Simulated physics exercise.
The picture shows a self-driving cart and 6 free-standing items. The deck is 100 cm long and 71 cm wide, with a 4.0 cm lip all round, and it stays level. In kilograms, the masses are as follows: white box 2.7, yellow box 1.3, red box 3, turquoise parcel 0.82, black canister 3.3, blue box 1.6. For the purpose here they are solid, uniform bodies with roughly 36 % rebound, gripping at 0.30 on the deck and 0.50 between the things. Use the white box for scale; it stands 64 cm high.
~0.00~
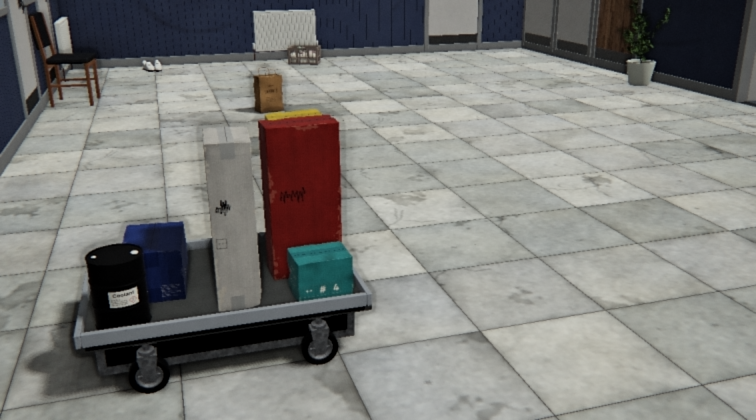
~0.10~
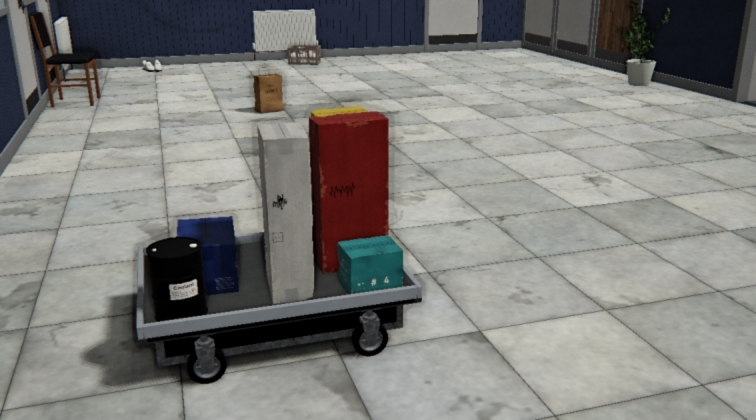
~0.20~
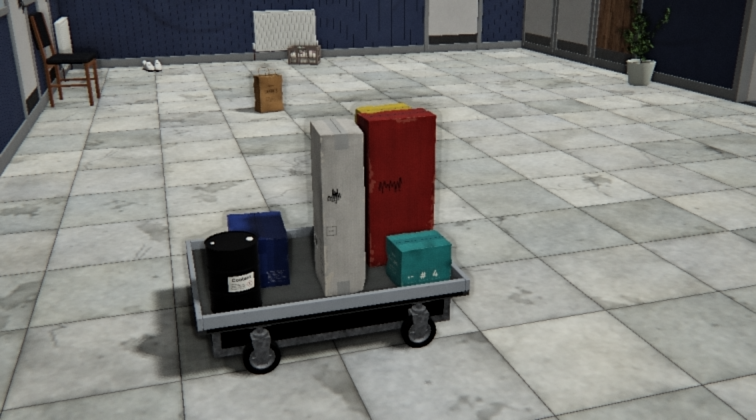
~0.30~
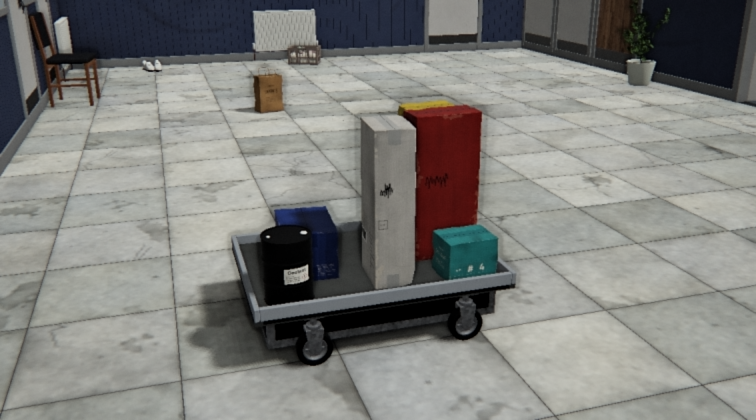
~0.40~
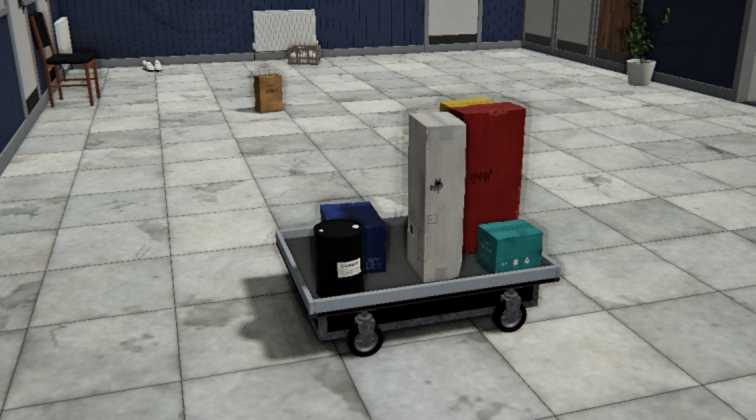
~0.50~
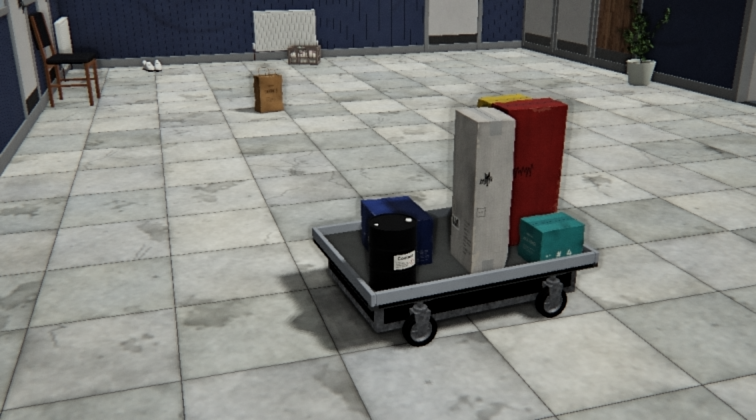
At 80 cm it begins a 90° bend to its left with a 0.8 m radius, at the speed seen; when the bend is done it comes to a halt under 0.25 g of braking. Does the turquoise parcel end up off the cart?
Yes.
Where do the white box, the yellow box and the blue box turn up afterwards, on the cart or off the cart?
Final state - the white box ends out of bounds; the yellow box ends out of bounds; the blue box stays within bounds.
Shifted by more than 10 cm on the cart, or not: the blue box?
Blue box: Moved.
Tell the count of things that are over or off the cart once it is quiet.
I get 4.
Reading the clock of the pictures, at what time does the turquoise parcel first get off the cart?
Time: Roughly 0.9 s.
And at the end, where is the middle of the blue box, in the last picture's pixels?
(418, 117), roughly.
After 0.80 s, cart has run 160 cm, turned 47°; white box now off the cart; turquoise parcel leaning 64° near (576, 173); yellow box leaning 65°.
After 1.10 s, cart has run 220 cm, turned 87°; yellow box, red box and turquoise parcel now off the cart; blue box slid 21 cm; black canister slid 4 cm.
After 1.60 s, cart has run 298 cm, turned 90°; blue box slid 32 cm; black canister slid 2 cm.
At rest (2.4 s), off the cart, white box, yellow box, red box and turquoise parcel; not toppled but over 10 cm from the start, blue box; the last one in place, give or take 10 cm. In the last view, turquoise parcel near (496, 156).
